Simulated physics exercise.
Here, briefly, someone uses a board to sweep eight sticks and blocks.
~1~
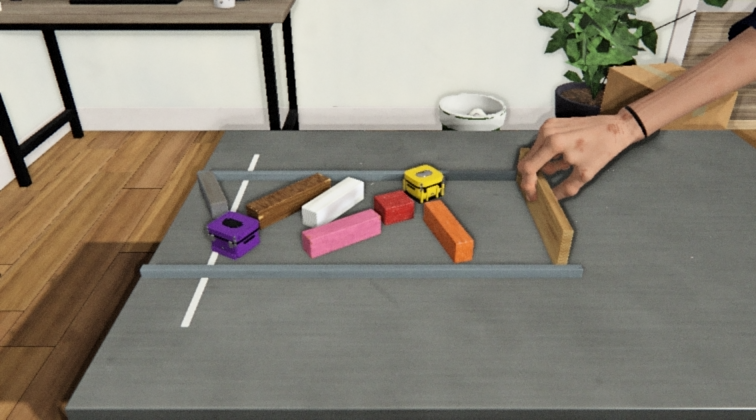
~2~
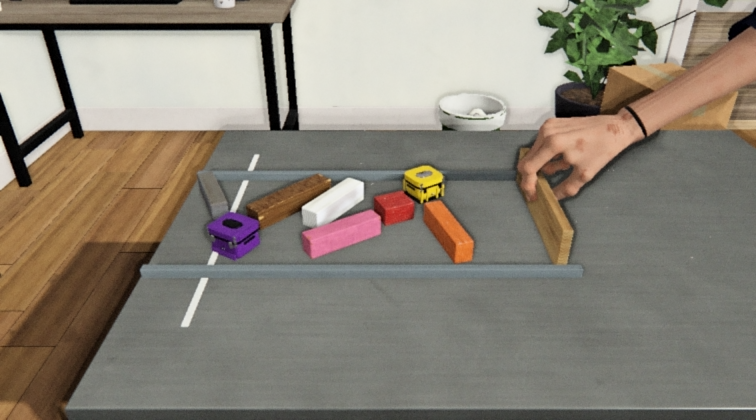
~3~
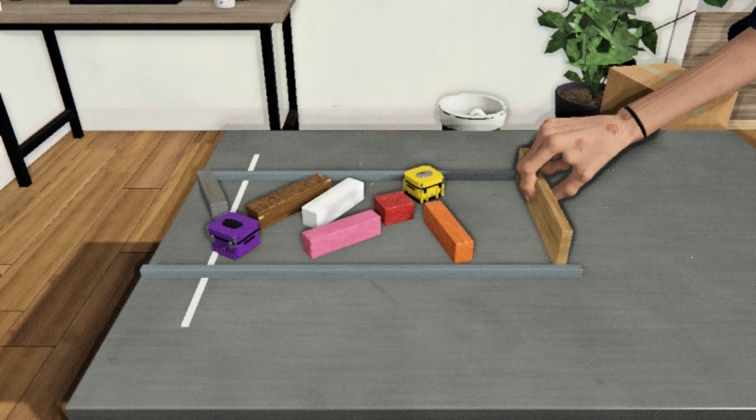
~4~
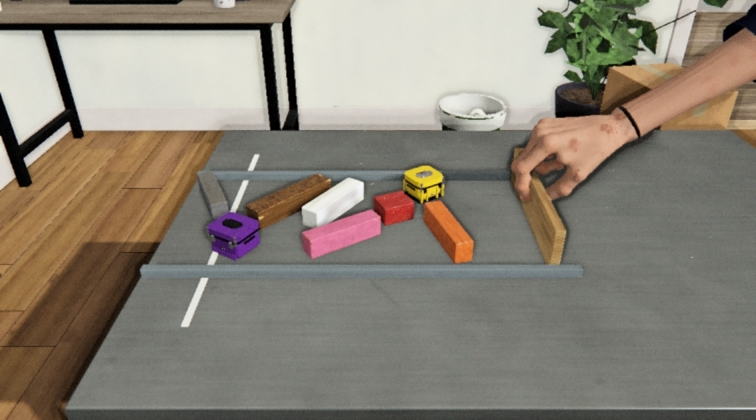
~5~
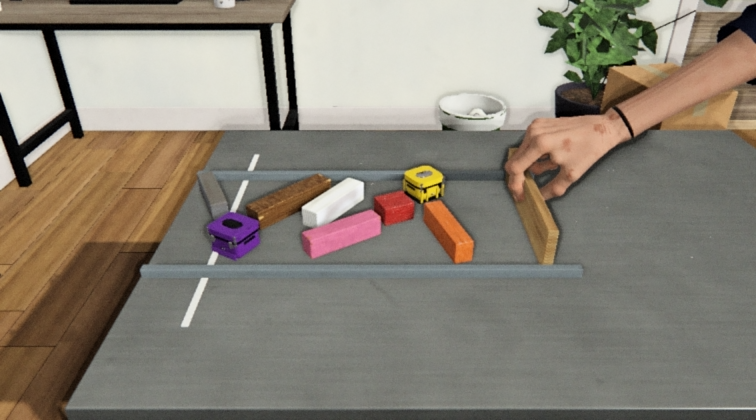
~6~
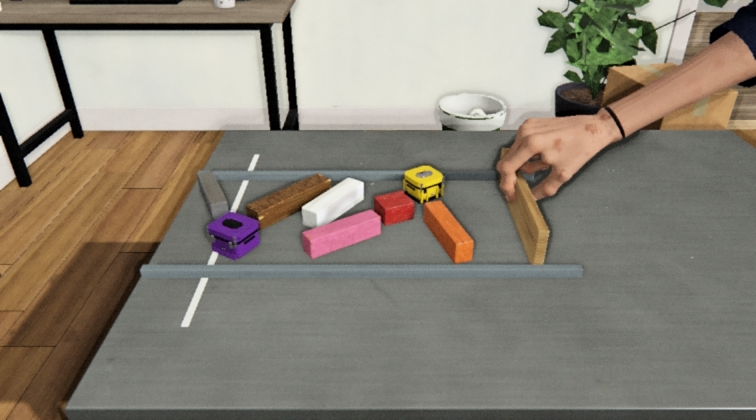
A hand sliding a wooden board slightly left between two rails on a grey table, the colourful blocks ahead staying still.
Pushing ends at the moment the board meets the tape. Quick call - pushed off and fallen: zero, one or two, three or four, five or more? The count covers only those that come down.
Call: One or two.
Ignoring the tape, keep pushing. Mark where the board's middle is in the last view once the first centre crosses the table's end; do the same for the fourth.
The middle is near (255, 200) first and near (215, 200) after.
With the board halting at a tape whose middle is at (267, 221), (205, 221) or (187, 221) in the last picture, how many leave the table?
It would be 0, then 4, then 5.
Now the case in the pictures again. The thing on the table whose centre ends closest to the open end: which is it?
It would be the purple case.
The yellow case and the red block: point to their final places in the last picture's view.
I'd put one at around (227, 180) and the other at around (222, 198).
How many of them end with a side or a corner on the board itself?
The number is 3.
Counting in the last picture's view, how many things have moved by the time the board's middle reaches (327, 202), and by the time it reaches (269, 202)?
Well, it's 6 at the first one and 8 at the second.
Early on, none off yet; grey stick at rest near (213, 195); purple case at rest near (235, 236); brown bar at rest near (291, 200).
Finally, the number that fall off is one or two; lost, brown bar and grey stick.
